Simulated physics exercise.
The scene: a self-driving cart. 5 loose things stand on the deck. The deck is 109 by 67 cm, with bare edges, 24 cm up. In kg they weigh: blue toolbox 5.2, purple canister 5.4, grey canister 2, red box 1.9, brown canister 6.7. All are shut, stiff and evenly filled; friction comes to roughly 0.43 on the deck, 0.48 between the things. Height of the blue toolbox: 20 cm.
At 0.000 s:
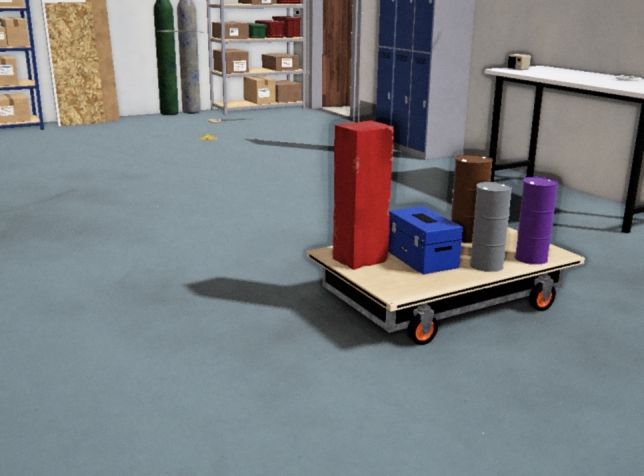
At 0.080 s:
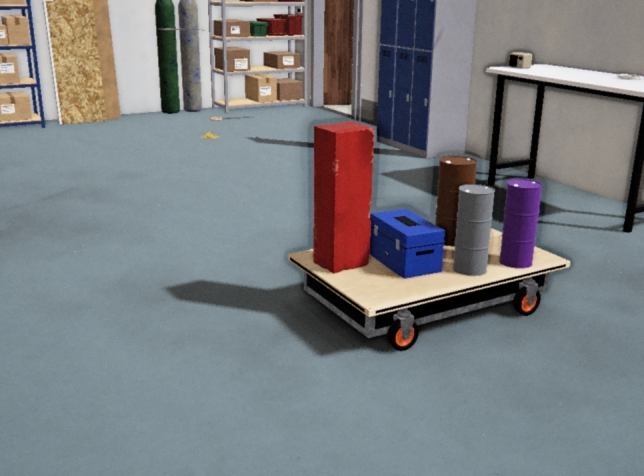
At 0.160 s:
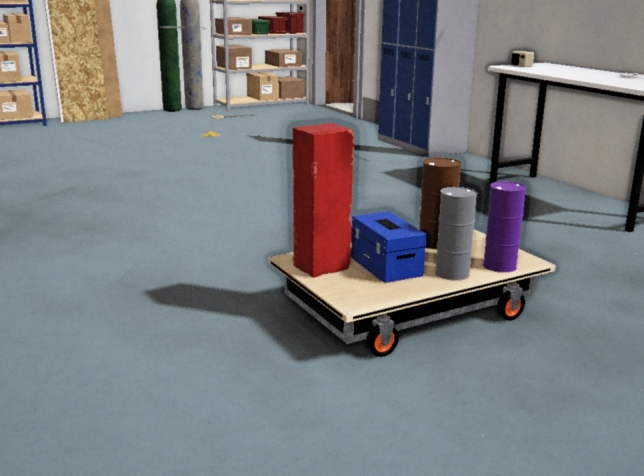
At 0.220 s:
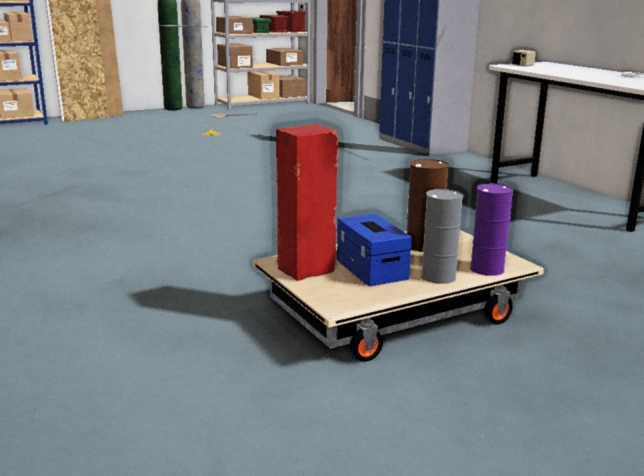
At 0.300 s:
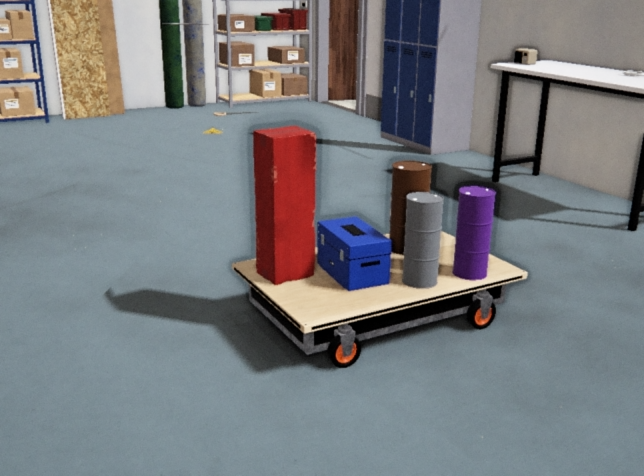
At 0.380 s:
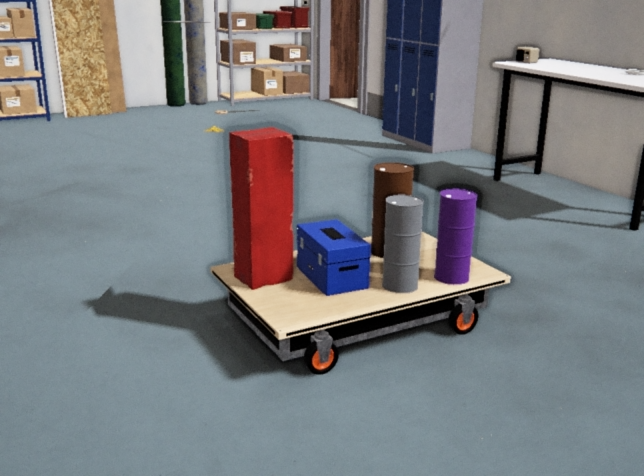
A flat wheeled cart with a pale deck and orange-hubbed wheels stands out on the blue-grey floor of a workshop, seen from slightly above by a still camera. A tall red box is at the left of the deck, a blue toolbox beside it, then brown, grey and purple canisters, with shelves, lockers and a table behind. The cart rolls steadily left and slightly nearer, its load keeping its places.
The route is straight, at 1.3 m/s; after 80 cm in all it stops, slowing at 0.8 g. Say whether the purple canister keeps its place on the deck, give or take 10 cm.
The purple canister ends elsewhere.
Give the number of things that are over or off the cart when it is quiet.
3 of them.
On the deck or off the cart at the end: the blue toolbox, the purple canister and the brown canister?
The blue toolbox is still on the deck; the purple canister ends off the cart; the brown canister is still on the deck.
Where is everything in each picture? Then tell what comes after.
In the first frame, 0 cm covered; purple canister (536, 221); blue toolbox (423, 239).
In the second frame, 10 cm covered; red box (343, 198); brown canister (455, 201).
In the third frame, 21 cm covered; blue toolbox (387, 246); grey canister (456, 234).
In the fourth frame, 29 cm covered; red box (307, 203); brown canister (427, 205).
In the fifth frame, 39 cm covered; blue toolbox (353, 252); grey canister (422, 240).
In the sixth frame, 49 cm covered; purple canister (455, 237); red box (263, 209).
Around 0.88 s, 91 cm covered, stopped; purple canister at 14° to upright near (355, 254); red box at 16° to upright; grey canister at 14° to upright.
Around 1.38 s, 91 cm covered, stopped; red box now off the cart; purple canister at 47° to upright near (331, 265); grey canister at 42° to upright.
Around 1.88 s, 91 cm covered, stopped; purple canister now off the cart; grey canister on its side; blue toolbox shifted 9 cm.
Finally (2.8 s), off the cart, purple canister and red box; on their side or leaning hard on the deck, grey canister; the other 2 still in place (within 10 cm). In the last view, purple canister near (287, 429).
